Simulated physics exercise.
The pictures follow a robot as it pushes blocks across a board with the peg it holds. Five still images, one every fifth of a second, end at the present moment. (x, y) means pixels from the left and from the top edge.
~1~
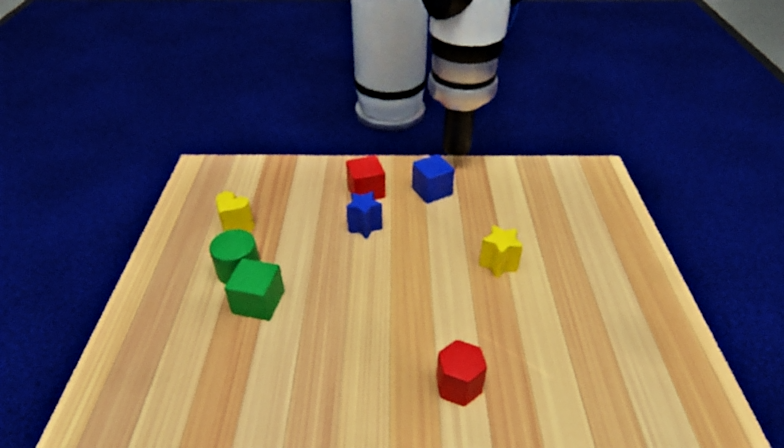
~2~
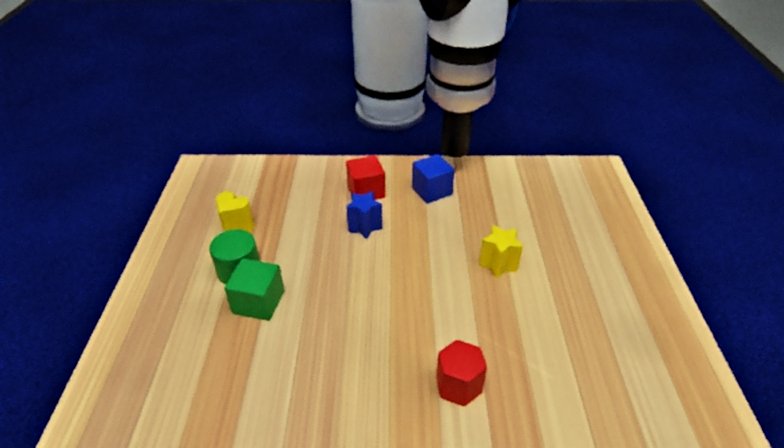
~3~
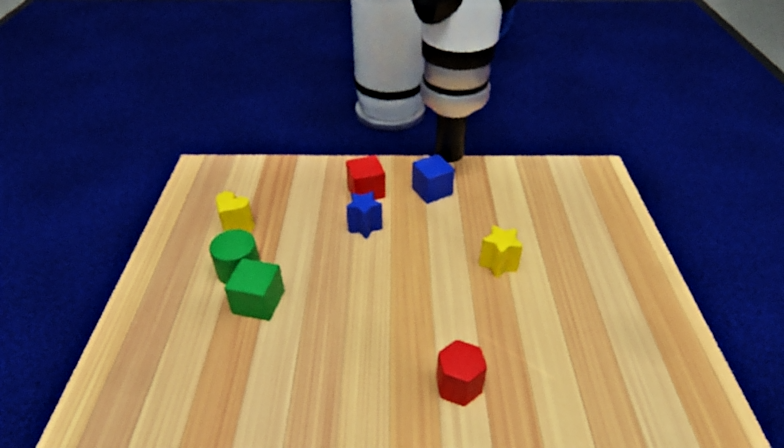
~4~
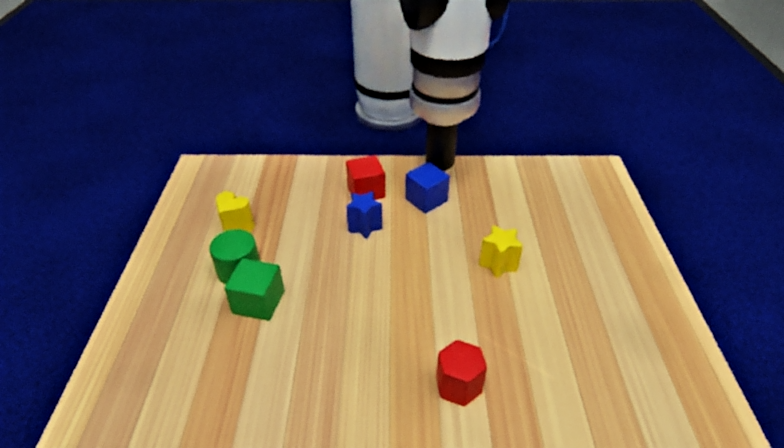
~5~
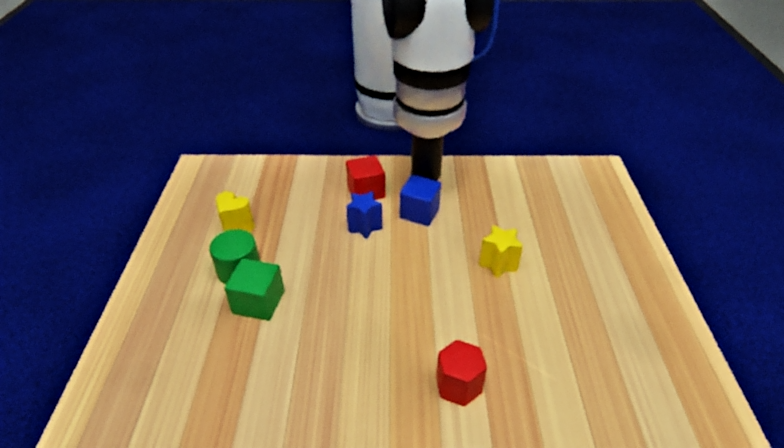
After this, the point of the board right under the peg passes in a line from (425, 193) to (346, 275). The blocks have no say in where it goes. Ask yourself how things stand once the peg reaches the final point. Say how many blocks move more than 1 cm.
I'd say two blocks get shifted by more than about 1 cm.
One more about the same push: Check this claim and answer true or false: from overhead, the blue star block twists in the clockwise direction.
That claim is true.
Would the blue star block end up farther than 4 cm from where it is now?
That would be a no.
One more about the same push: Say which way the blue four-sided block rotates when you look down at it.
Bird's-eye view: Counterclockwise.
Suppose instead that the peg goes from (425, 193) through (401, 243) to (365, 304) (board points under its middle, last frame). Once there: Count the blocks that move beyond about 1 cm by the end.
This push will displace one block.
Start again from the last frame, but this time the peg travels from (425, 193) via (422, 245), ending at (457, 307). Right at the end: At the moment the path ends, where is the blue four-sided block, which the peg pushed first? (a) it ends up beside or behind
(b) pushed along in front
Choice a: It ends up beside or behind.
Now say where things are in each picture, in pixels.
The first picture shows tip of the peg at (456, 149), middles of tops, blue star block at (364, 201), red four-sided block at (365, 166), blue four-sided block at (434, 165).
The second picture shows peg at (455, 151), nothing pushed.
The third picture shows peg at (449, 155), nothing pushed.
The fourth picture shows peg at (440, 164), blue four-sided block at (428, 174).
The fifth picture shows peg at (426, 176), blue star block at (364, 201), red four-sided block at (365, 166), blue four-sided block at (421, 187).
On the path given first. One third of the way, peg at (401, 199); blue four-sided block at (411, 213), turned 55° anticlockwise.
Two thirds of the way, peg at (373, 227); blue star block at (348, 208), turned 55° clockwise; blue four-sided block at (410, 224), turned 80° anticlockwise.
At the end, peg at (345, 257); blue star block at (347, 211), turned 75° clockwise; red four-sided block unmoved; blue four-sided block at (410, 224), turned 80° anticlockwise.
